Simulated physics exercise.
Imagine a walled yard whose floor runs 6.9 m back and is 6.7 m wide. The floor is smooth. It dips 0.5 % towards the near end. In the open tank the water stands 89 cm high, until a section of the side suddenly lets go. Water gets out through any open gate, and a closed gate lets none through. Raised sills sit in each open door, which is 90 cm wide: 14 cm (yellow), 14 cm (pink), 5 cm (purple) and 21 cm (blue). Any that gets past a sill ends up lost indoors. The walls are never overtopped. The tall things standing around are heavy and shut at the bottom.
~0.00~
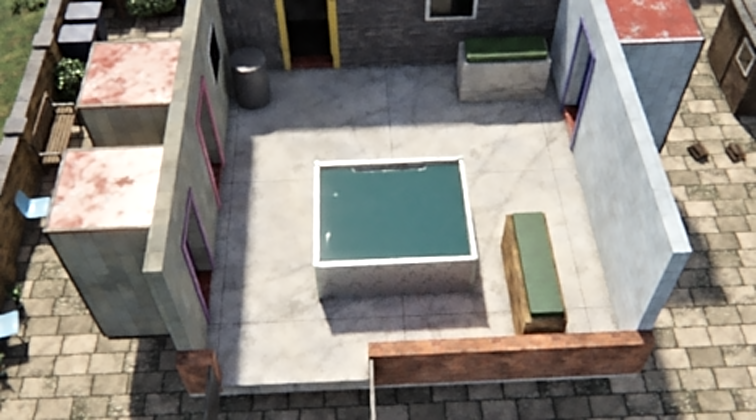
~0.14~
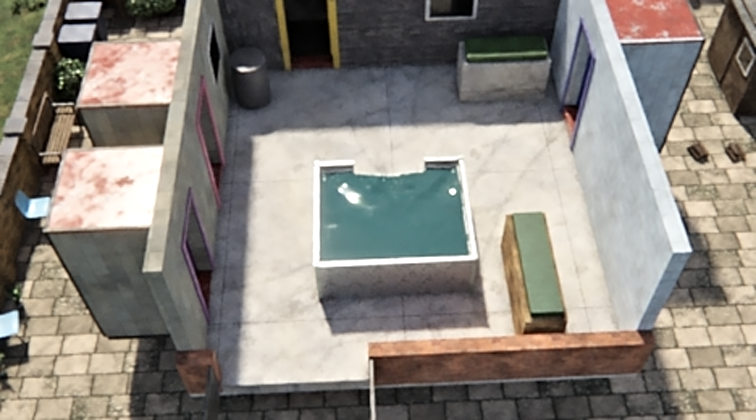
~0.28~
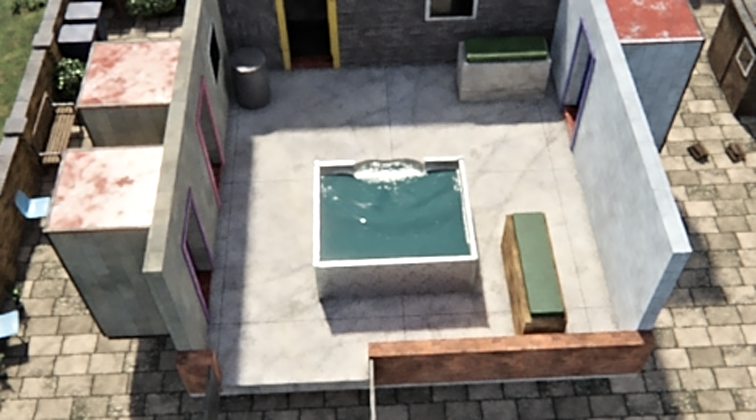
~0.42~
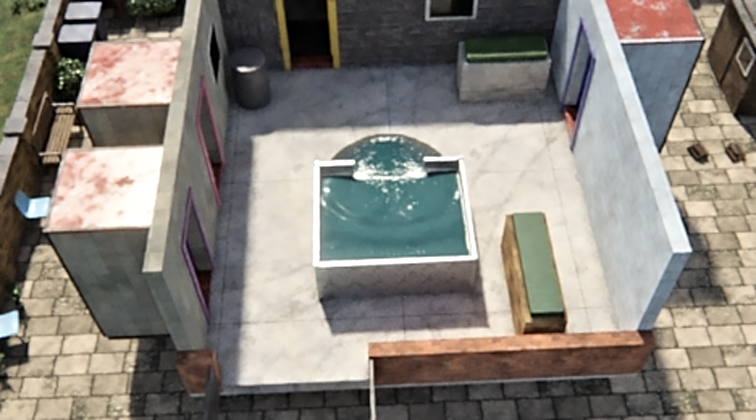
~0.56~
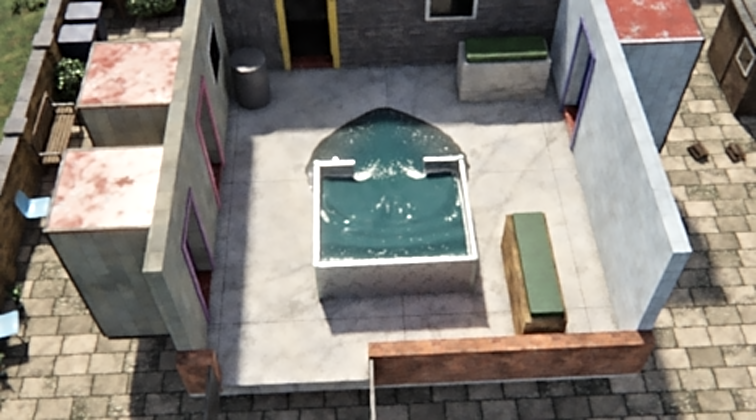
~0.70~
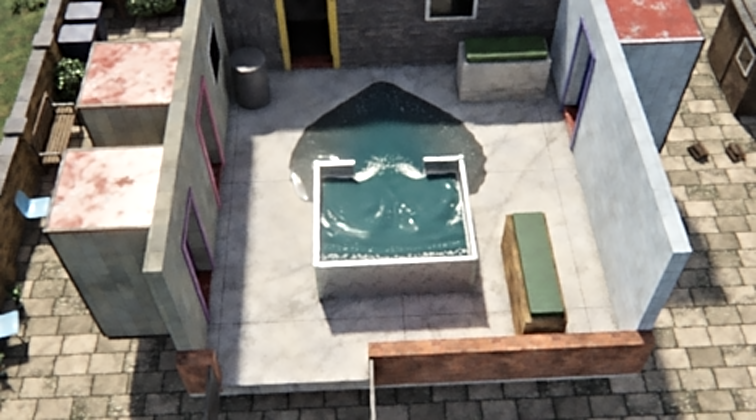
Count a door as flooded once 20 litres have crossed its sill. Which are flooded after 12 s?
The yellow door breaches the limit, the pink door never breaches the limit, the purple door never breaches the limit, the blue door never breaches the limit.
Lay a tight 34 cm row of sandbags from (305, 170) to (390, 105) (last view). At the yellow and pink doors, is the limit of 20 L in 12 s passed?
At the yellow door the limit is not reached, and at the pink door it is not reached.
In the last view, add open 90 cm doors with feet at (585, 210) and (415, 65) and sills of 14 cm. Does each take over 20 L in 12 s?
First door short of the limit, second door beyond the limit.
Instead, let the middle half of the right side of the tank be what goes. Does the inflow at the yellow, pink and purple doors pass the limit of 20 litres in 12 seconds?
Door by door - yellow: Within bounds, pink: Within bounds, purple: Out of bounds.
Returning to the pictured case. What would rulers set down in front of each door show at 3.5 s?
Centimetres: Yellow 23 / pink 9 / purple 0 / blue 15.
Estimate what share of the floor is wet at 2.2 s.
Close to 45 in a hundred.
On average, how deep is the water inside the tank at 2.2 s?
Roughly 48 centimetres.
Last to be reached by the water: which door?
It's the purple door.
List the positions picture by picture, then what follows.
Still water, 89 cm deep, in the open tank at (392, 211), in the first picture.
Water pours out on the open tank's far side and has run 0.7 m, to a hidden place; typically 10 cm deep outside, 89 cm at the open tank's back, in the second picture.
The front is at a hidden place, 1.0 m from the gap on the open tank's far side; 1.1 m2 of floor is under water; 89 cm left at the back of the open tank, in the third picture.
The front is at (393, 136), 1.5 m from the gap on the open tank's far side; 2.5 m2 of floor is under water; 87 cm left at the back of the open tank, in the fourth picture.
Water pours out on the open tank's far side and has run 2.2 m, to (388, 110); typically 7 cm deep outside, 79 cm at the open tank's back, in the fifth picture.
Water pours out on the open tank's far side and has run 2.9 m, to (386, 85); typically 6 cm deep outside, 74 cm at the open tank's back, in the sixth picture.
After 1.4 s water covers 35 % of the floor and is deepest (44 cm) near (387, 187); yellow door 27 cm at the sill, 5 L in, pink door not reached, purple door not reached, blue door not reached.
After 2.2 s water covers 45 % of the floor and is deepest (43 cm) near (233, 73); yellow door 30 cm at the sill, 61 L in, pink door 2 cm at the sill, 0 L in, purple door not reached, blue door 12 cm at the sill, 0 L in.
After 3.5 s water covers 50 % of the floor and is deepest (39 cm) near (233, 73); yellow door 23 cm at the sill, 128 L in, pink door 9 cm at the sill, 0 L in, purple door not reached, blue door 15 cm at the sill, 1 L in.
After 7.0 s water covers 90 % of the floor and is deepest (18 cm) near (583, 315); yellow door 16 cm at the sill, 220 L in, pink door 12 cm at the sill, 0 L in, purple door 5 cm at the sill, 0 L in, blue door 10 cm at the sill, 1 L in.
After 12.0 s water covers 100 % of the floor and is deepest (20 cm) near (592, 355); yellow door 9 cm at the sill, 222 L in, pink door 8 cm at the sill, 0 L in, purple door 4 cm at the sill, 0 L in, blue door 8 cm at the sill, 1 L in.
